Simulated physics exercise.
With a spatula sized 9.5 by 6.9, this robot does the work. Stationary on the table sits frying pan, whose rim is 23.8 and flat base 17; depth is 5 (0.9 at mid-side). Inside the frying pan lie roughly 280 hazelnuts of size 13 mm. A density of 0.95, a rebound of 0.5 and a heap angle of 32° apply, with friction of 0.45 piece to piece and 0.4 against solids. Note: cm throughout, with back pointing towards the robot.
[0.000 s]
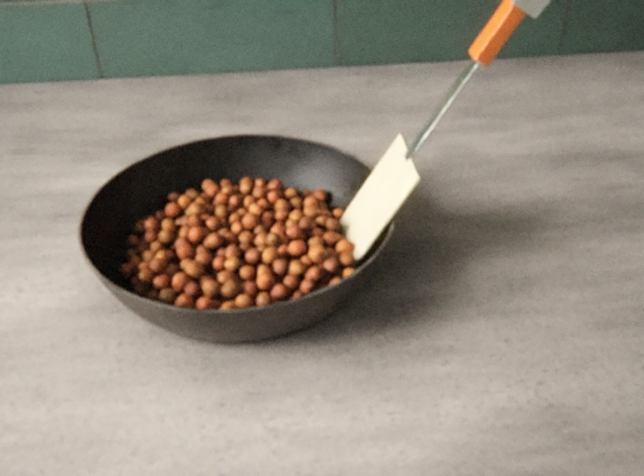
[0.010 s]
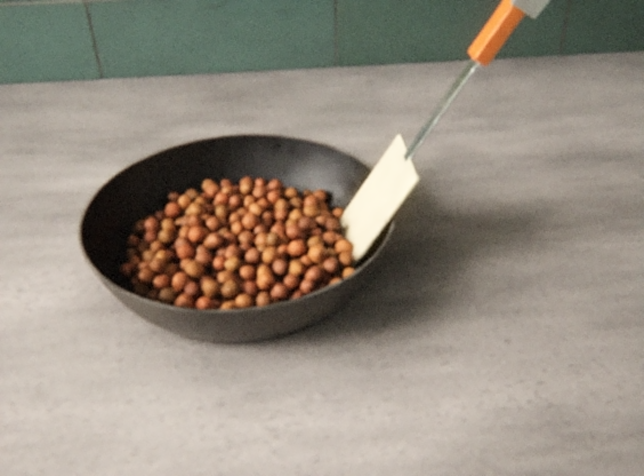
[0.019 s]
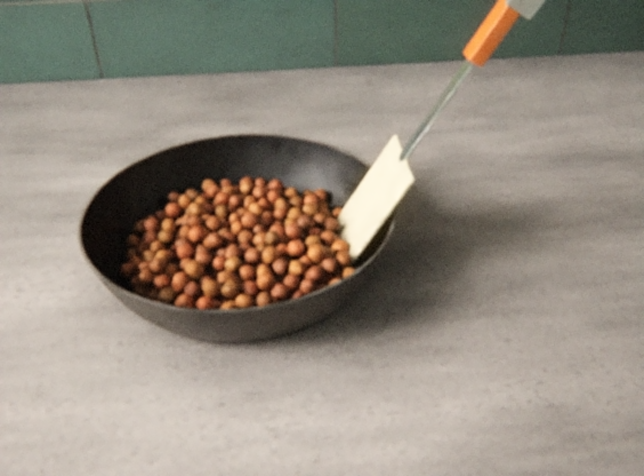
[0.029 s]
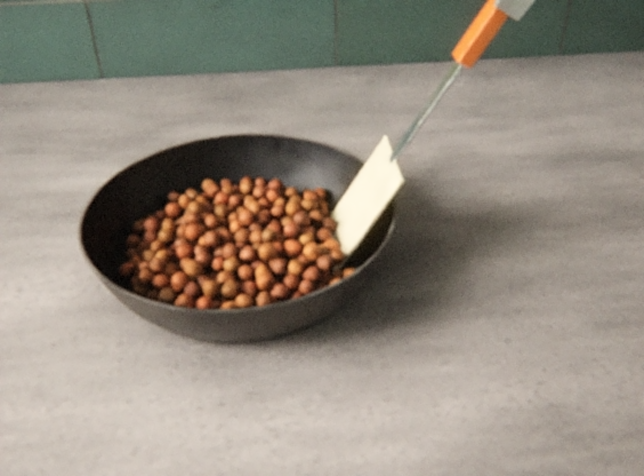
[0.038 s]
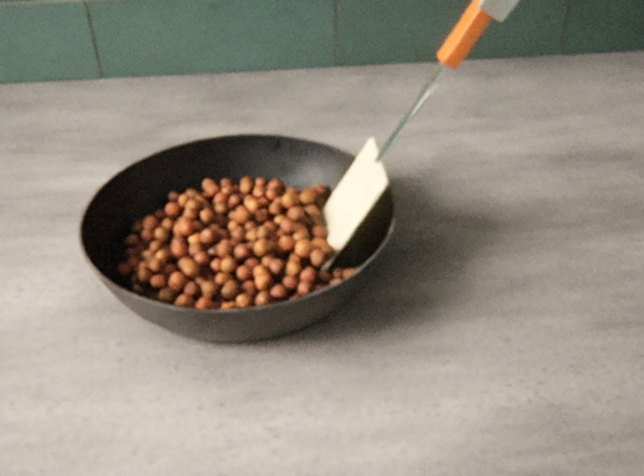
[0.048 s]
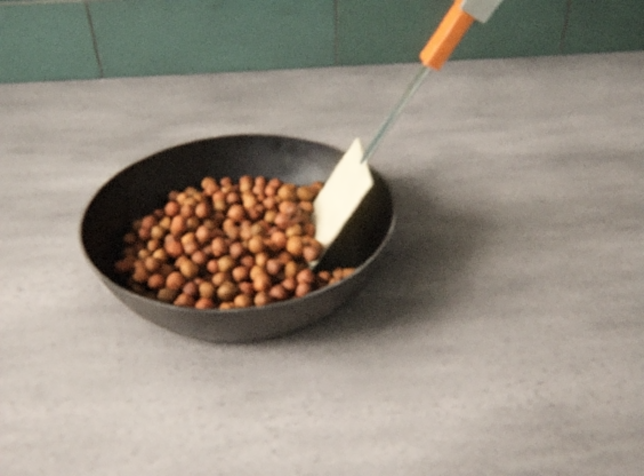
A dark frying pan heaped with small reddish-brown hazelnuts sits left of centre on a mottled grey tabletop, seen from above at an angle, with green tiles behind. A cream spatula with a thin metal shaft and orange handle leans into the pan's right side. The spatula barely moves at first, then slides left, pushing the nearest nuts slightly inward while the pan and camera stay still.
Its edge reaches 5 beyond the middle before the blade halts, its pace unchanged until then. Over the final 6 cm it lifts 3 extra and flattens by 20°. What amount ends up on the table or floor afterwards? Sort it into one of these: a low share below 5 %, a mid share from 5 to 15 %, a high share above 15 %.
A mid share, from 5 to 15 %.
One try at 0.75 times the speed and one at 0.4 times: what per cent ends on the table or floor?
Roughly 0 percent for the first try, 0 percent for the second.
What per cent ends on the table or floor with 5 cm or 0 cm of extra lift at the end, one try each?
Try one gives about 10 in a hundred, try two about 0 in a hundred.
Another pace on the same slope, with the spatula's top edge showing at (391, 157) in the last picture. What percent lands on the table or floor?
Expect some 0 per cent there.
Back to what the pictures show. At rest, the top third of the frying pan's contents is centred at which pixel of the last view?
Around (148, 241).
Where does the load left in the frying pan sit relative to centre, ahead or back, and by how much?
About 3.5 cm ahead.
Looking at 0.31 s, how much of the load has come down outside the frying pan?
That would be near 8 per cent, give or take.
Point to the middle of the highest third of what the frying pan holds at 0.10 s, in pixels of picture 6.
Centre: Roughly (215, 230) in the last picture.
After 0.07 s, sloping 58°, highest piece 6 above the table; 285 in the frying pan.
After 0.10 s, sloping 52°, highest piece 7 above the table; 285 in the frying pan.
After 0.31 s, sloping 39°, highest piece 6 above the table; 261 in the frying pan, 20 on the table or floor, 4 on the blade or in flight.
After 1.36 s, sloping 39°, highest piece 5 above the table; 261 in the frying pan, 24 on the table or floor.
In the end, 261 in the frying pan, 24 on the table or floor. That is 8 % on the table or floor.
